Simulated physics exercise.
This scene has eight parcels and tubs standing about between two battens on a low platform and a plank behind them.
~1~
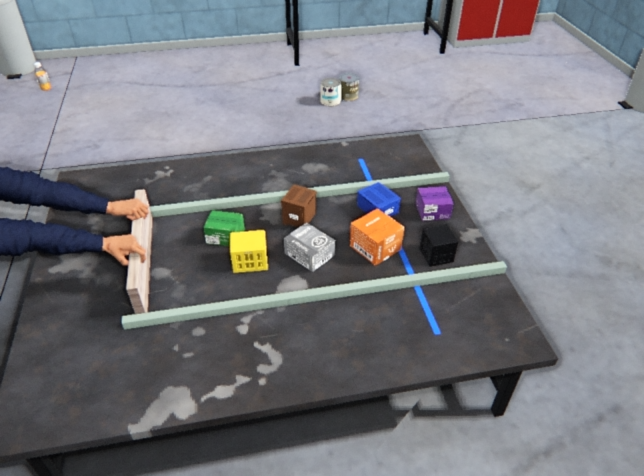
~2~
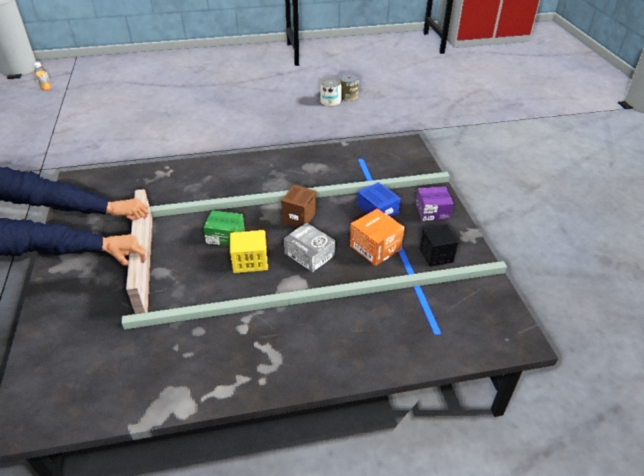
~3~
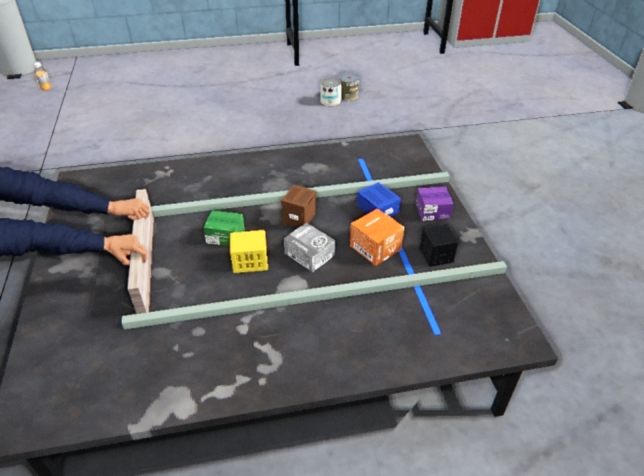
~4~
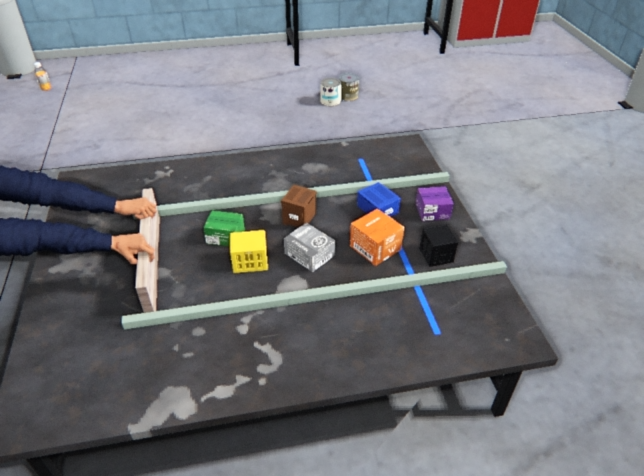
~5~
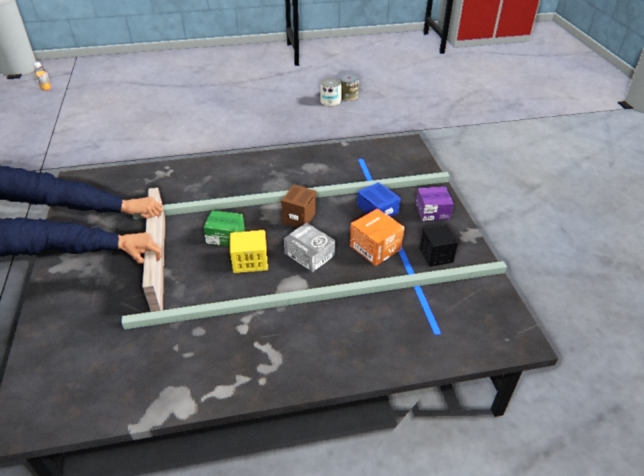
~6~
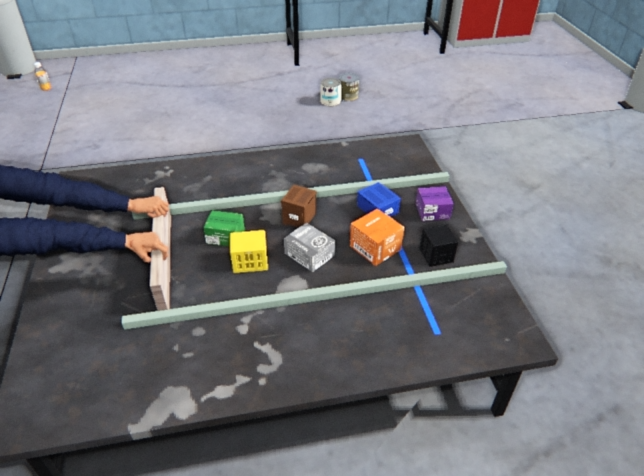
A wooden plank, held upright by two hands, stays nearly still at first, then slides slightly right between two pale strips on a dark table, while eight coloured boxes around a blue tape line remain in place.
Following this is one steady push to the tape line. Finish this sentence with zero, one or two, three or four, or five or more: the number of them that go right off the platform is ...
The number of them that go right off the platform is one or two.
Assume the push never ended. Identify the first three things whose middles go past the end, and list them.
It goes the black crate, after that the orange box, and finally the purple parcel.
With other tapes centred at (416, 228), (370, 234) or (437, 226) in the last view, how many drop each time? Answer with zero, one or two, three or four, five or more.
In the order of the places given: Three or four; no fall at all; more than four.
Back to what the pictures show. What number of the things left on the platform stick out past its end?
As for overhanging, the count is 2.
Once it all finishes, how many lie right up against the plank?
Number in contact with it: 2.
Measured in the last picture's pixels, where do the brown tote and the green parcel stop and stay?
The brown tote stops around (413, 186); the green parcel around (401, 206).
Early on, none off yet; purple parcel at rest near (434, 204); black crate at rest near (438, 245); blue tote at rest near (378, 202).
Finally, the number that fall off is one or two; lost, black crate.
